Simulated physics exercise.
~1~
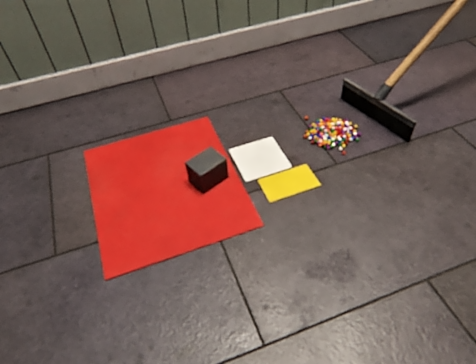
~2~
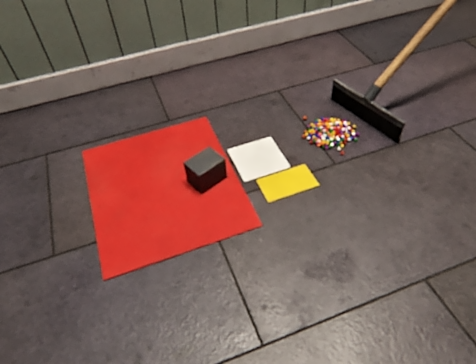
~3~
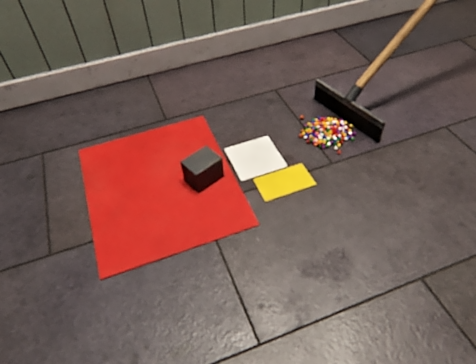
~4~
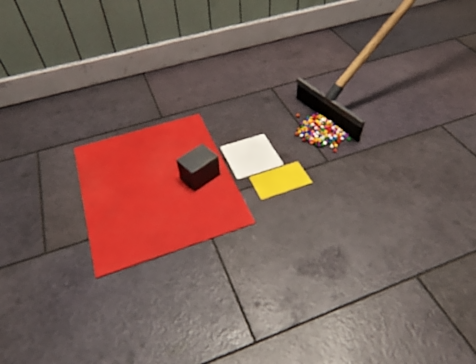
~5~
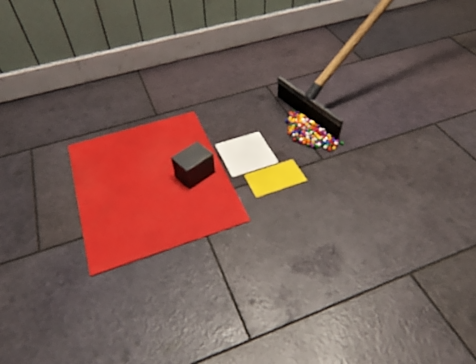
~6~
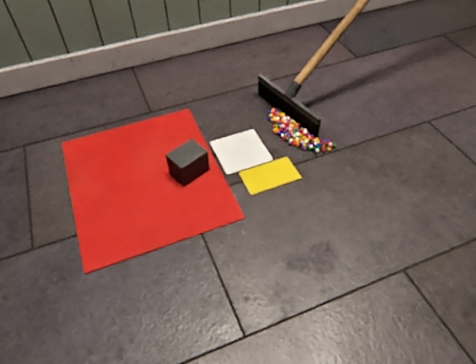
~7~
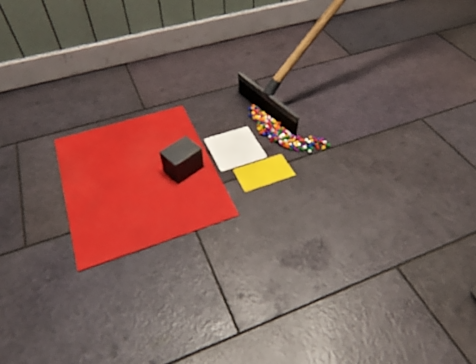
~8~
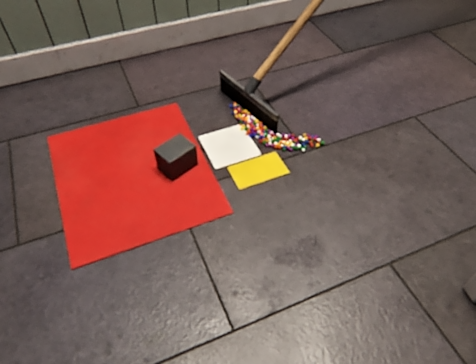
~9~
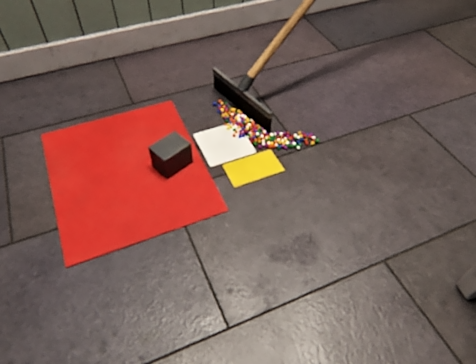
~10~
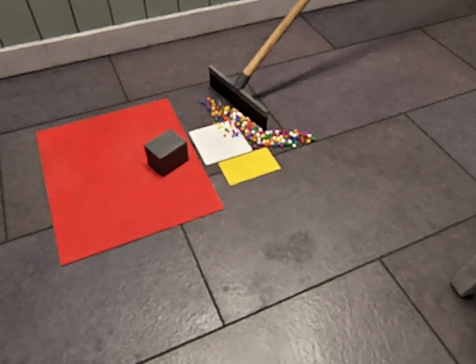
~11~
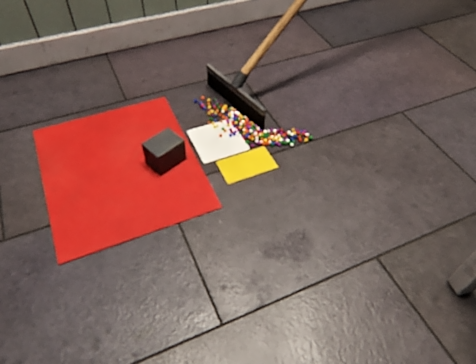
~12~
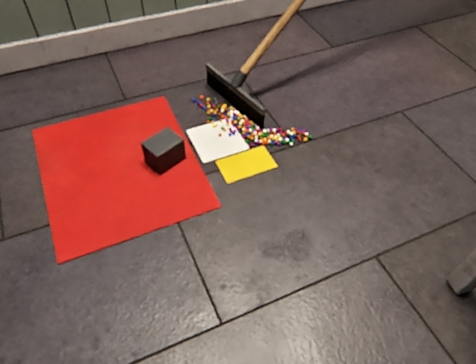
The clip shows a black squeegee with a wooden handle pushing a pile of multicoloured beads leftward across dark tiles, spreading them into a trail, then stopping with some on the white mat's edge and most off the mats, short of the dark block on the red mat.
